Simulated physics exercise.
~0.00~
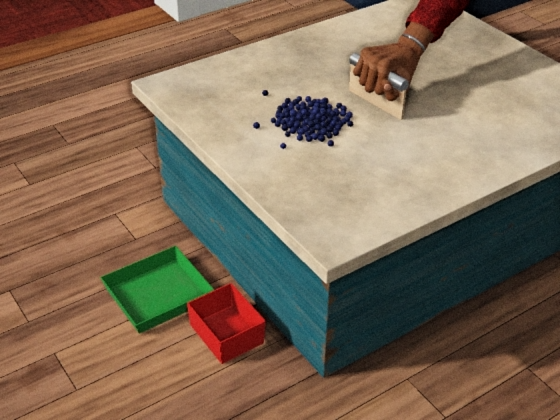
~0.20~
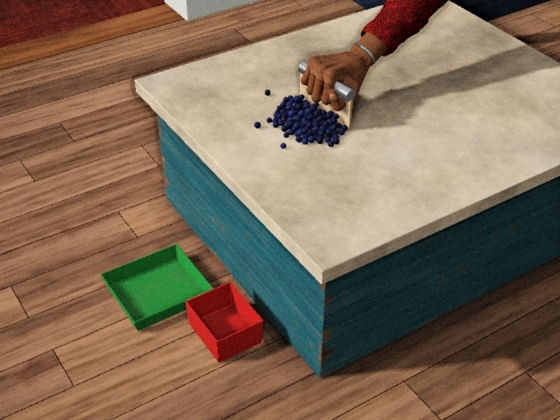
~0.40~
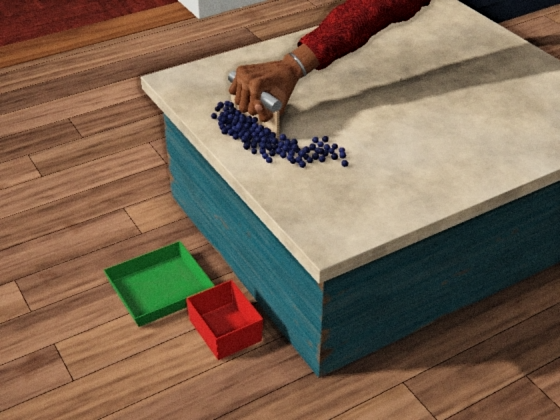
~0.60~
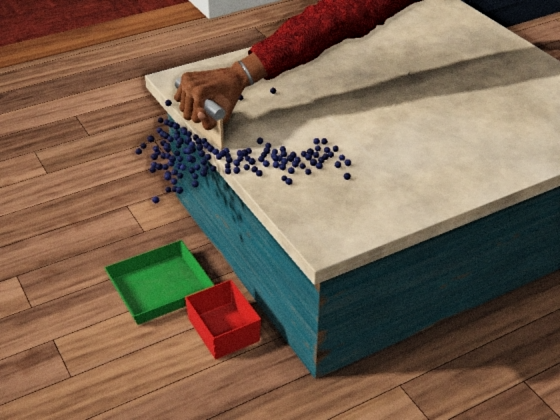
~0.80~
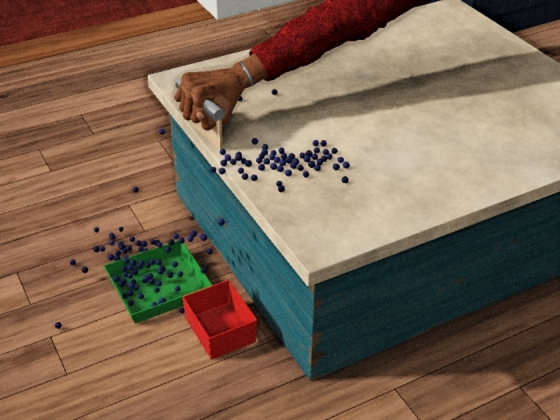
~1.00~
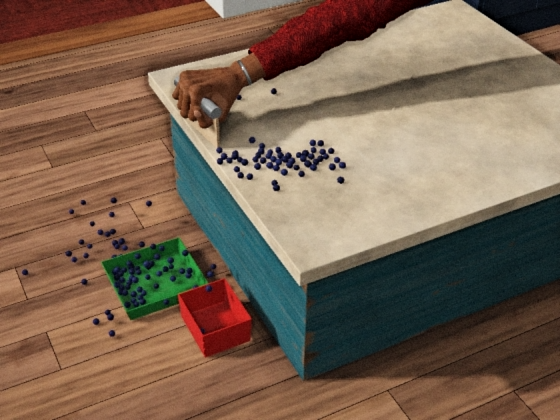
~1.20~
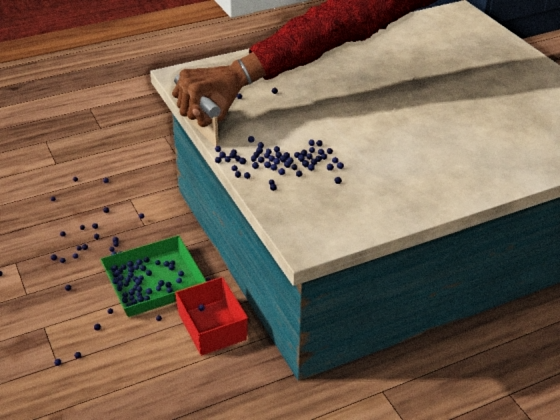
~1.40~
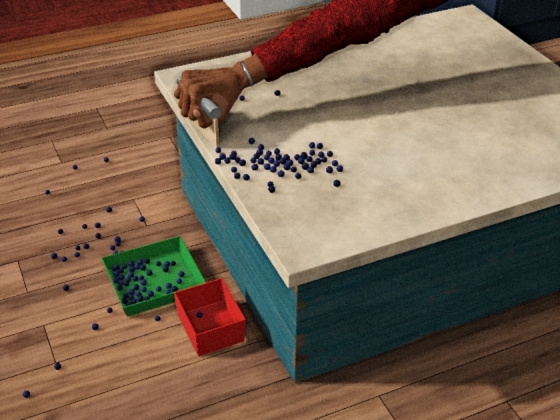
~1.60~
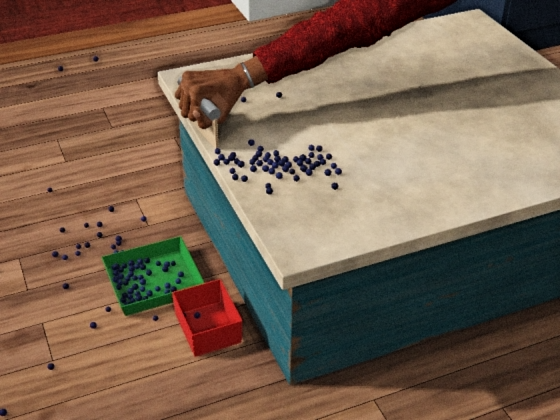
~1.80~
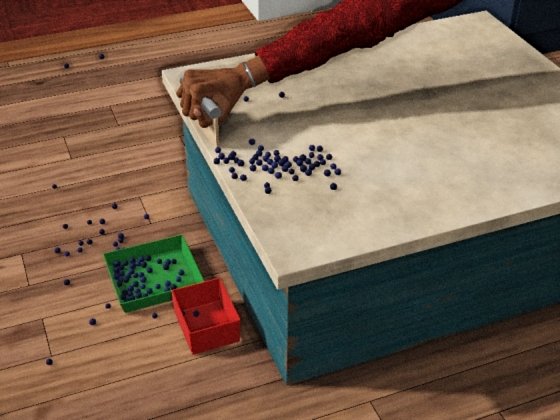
In the video, a hand in a red sleeve pushes a scraper leftward through spilt blueberries on a pale tabletop, sending many over the edge. Some land in the green tin, others scatter across the wooden floor, the red tin stays nearly empty, and a large share remains on top.
